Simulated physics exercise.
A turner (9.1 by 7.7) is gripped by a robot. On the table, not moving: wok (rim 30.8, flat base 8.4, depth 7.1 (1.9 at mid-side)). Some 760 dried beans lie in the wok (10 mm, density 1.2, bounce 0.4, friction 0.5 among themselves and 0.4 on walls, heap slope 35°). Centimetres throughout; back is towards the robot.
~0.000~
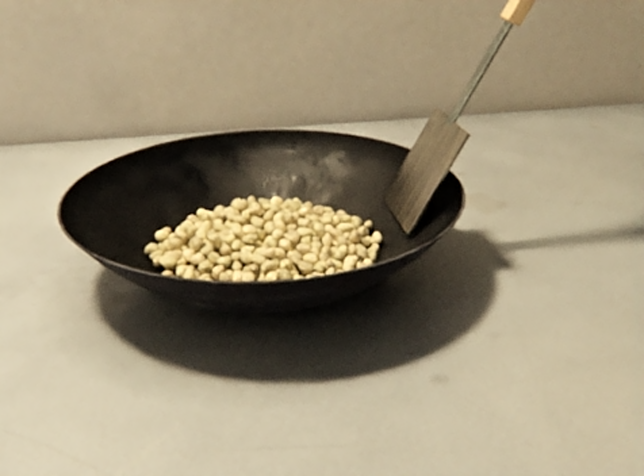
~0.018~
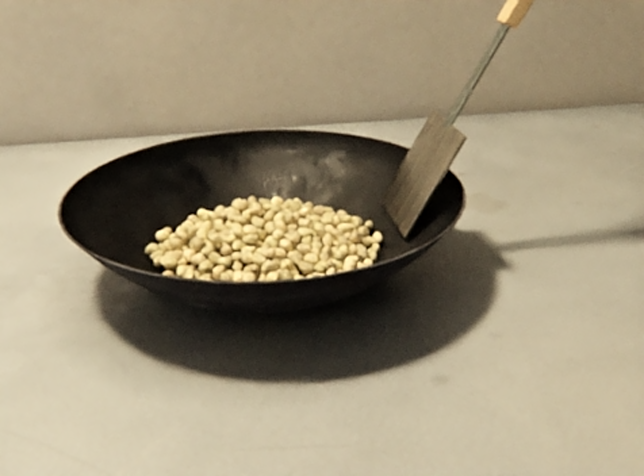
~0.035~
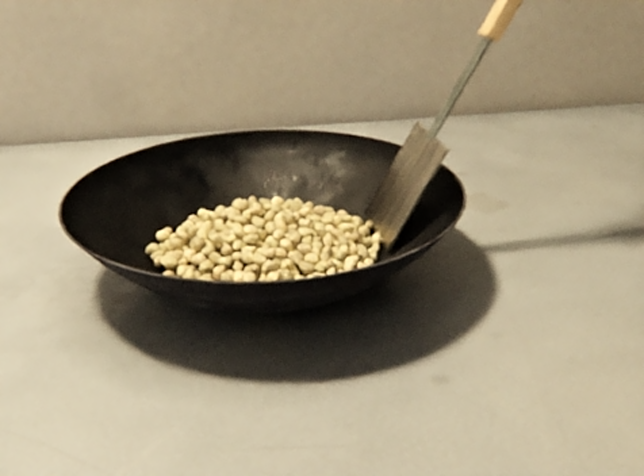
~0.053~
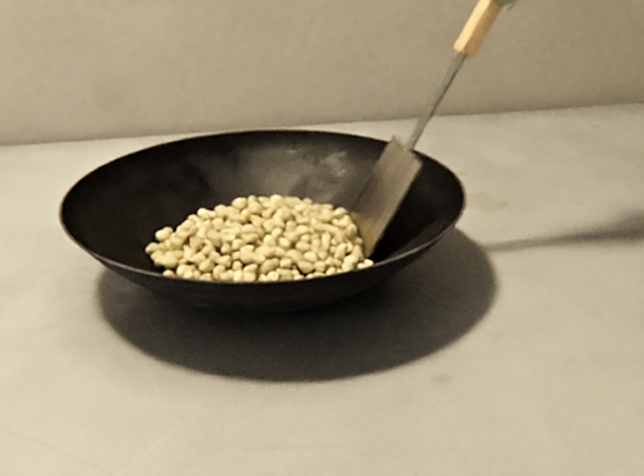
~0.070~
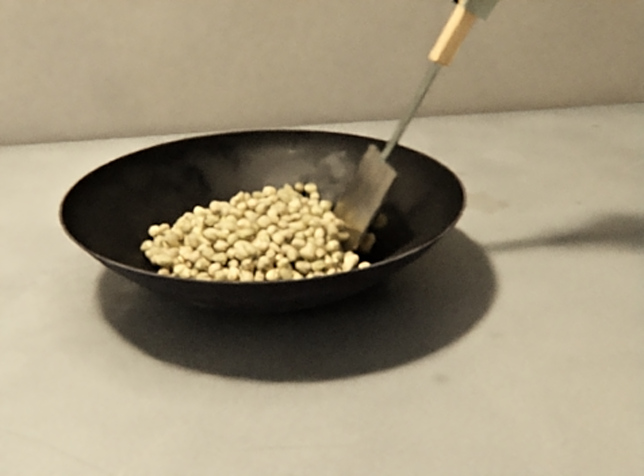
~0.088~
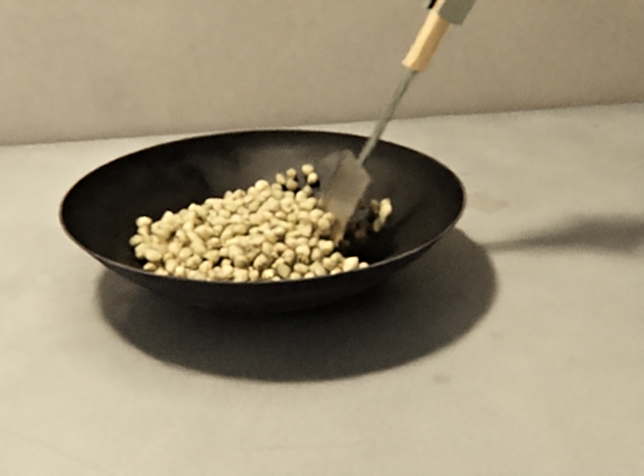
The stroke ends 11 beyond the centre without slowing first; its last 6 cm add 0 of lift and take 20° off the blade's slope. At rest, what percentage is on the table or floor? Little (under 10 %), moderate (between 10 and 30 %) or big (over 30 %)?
On the table or floor the share is big, over 30 %.
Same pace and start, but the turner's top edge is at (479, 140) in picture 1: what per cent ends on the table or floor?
Some 35 per cent.
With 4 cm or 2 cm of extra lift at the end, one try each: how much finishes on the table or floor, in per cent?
Some 35 and 40 per cent.
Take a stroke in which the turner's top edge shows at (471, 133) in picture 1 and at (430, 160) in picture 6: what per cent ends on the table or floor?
Some 10 per cent.
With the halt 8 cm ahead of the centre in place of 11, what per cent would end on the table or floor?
In that case some 10 per cent.
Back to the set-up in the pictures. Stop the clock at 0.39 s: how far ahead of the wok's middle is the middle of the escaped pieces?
About 24 cm.
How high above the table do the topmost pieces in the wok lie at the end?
Some 7.5 cm.
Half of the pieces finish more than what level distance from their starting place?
About 10 cm.
After 0.13 s, sloping 61°, highest piece 9 above the table; 760 in the wok.
After 0.17 s, sloping 56°, highest piece 10 above the table; 760 in the wok.
After 0.39 s, sloping 41°, highest piece 10 above the table; 472 in the wok, 104 on the table or floor, 184 on the blade or in flight.
After 1.44 s, sloping 41°, highest piece 8 above the table; 471 in the wok, 289 on the table or floor.
In the end, 471 in the wok, 289 on the table or floor. That is 38 % on the table or floor.
